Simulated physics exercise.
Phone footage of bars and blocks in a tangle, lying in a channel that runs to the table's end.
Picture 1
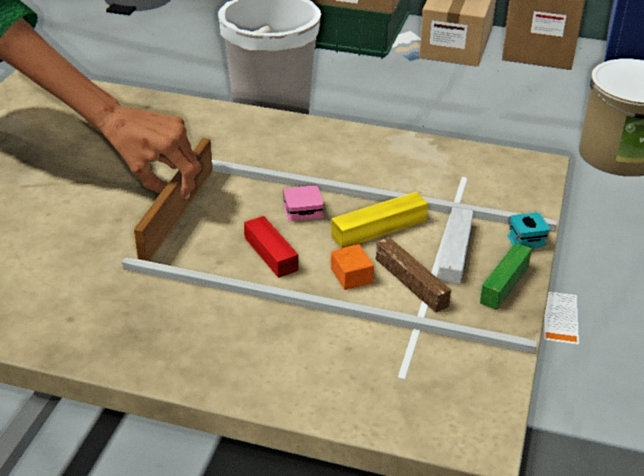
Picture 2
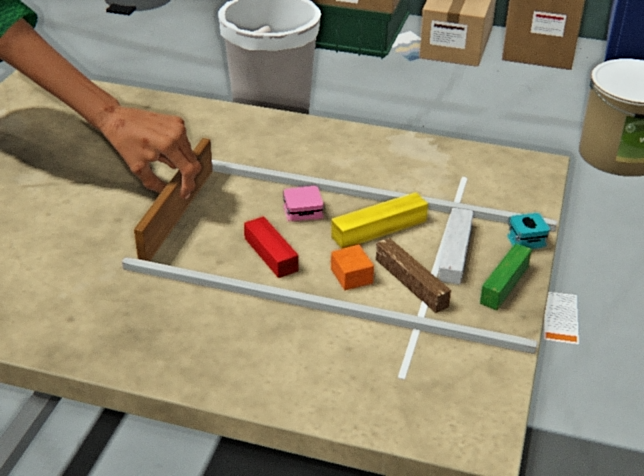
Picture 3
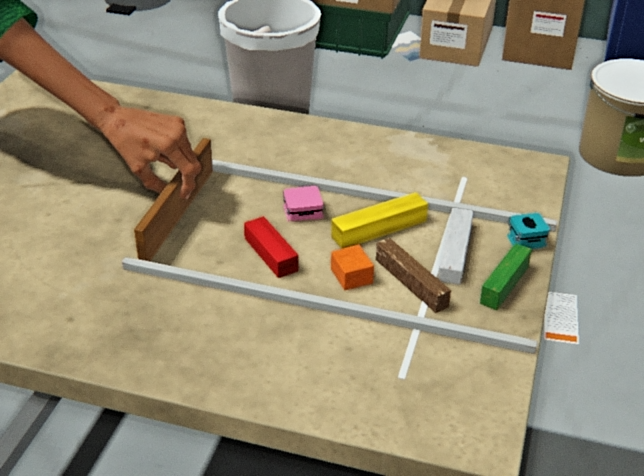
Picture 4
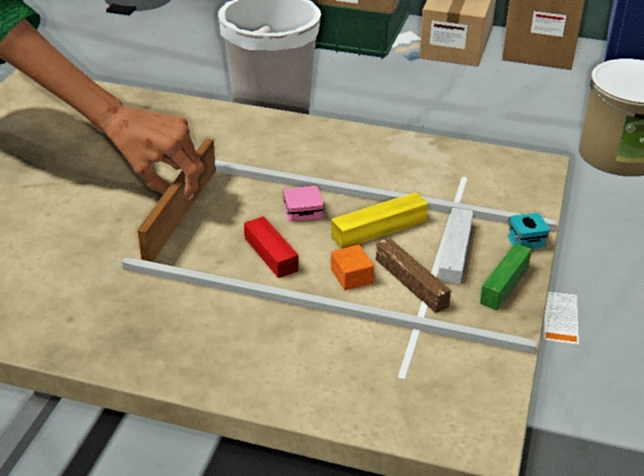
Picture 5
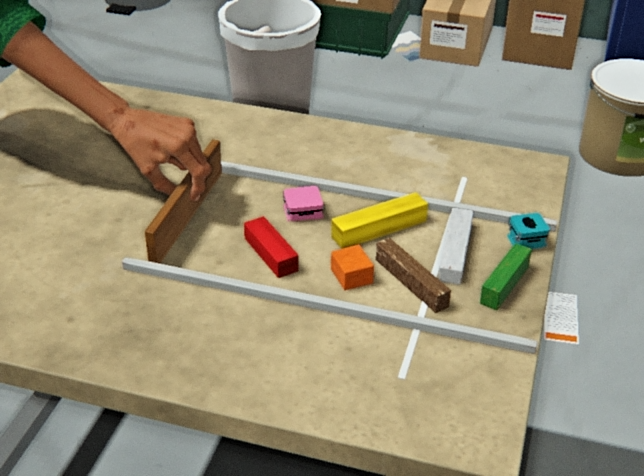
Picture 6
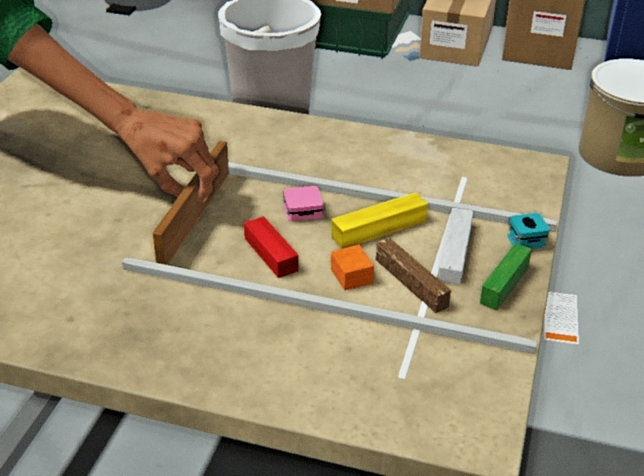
The clip opens with a hand holding a wooden board upright at the left of a channel, with coloured bars and blocks scattered to its right. The board stays still at first, then the hand slides it slightly to the right, while the bars and blocks remain in place, untouched.
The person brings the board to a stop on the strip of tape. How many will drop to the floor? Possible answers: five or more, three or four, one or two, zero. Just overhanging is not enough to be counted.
One or two of them.
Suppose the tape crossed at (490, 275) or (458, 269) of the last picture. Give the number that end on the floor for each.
In the first try the count is 4, and in the second it is 2.
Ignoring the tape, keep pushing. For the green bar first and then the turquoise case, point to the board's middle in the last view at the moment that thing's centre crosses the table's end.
Estimated middle: (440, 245), and (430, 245) for the other.
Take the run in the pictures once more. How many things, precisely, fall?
The exact number is 1.
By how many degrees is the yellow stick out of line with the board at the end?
Around 15 degrees.
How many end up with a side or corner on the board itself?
2 of them.
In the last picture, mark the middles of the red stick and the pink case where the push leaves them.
Close to (440, 288); the other close to (462, 237).
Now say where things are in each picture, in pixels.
The first picture shows turquoise case (528, 233); green bar (506, 276); white bar (456, 245); board (176, 198); tape (437, 265).
The second picture shows green bar (506, 276); brown bar (412, 275).
The third picture shows white bar (456, 245); red stick (271, 246).
The fourth picture shows turquoise case (528, 233); yellow stick (380, 220).
The fifth picture shows green bar (506, 276); board (186, 200).
The sixth picture shows turquoise case (528, 233); green bar (506, 276); white bar (456, 245); board (194, 201); tape (437, 265).
Soon after, none off yet; turquoise case at rest near (528, 233); green bar at rest near (506, 276); white bar at rest near (456, 245).
In the end, the number that fall off is one or two; gone, turquoise case.
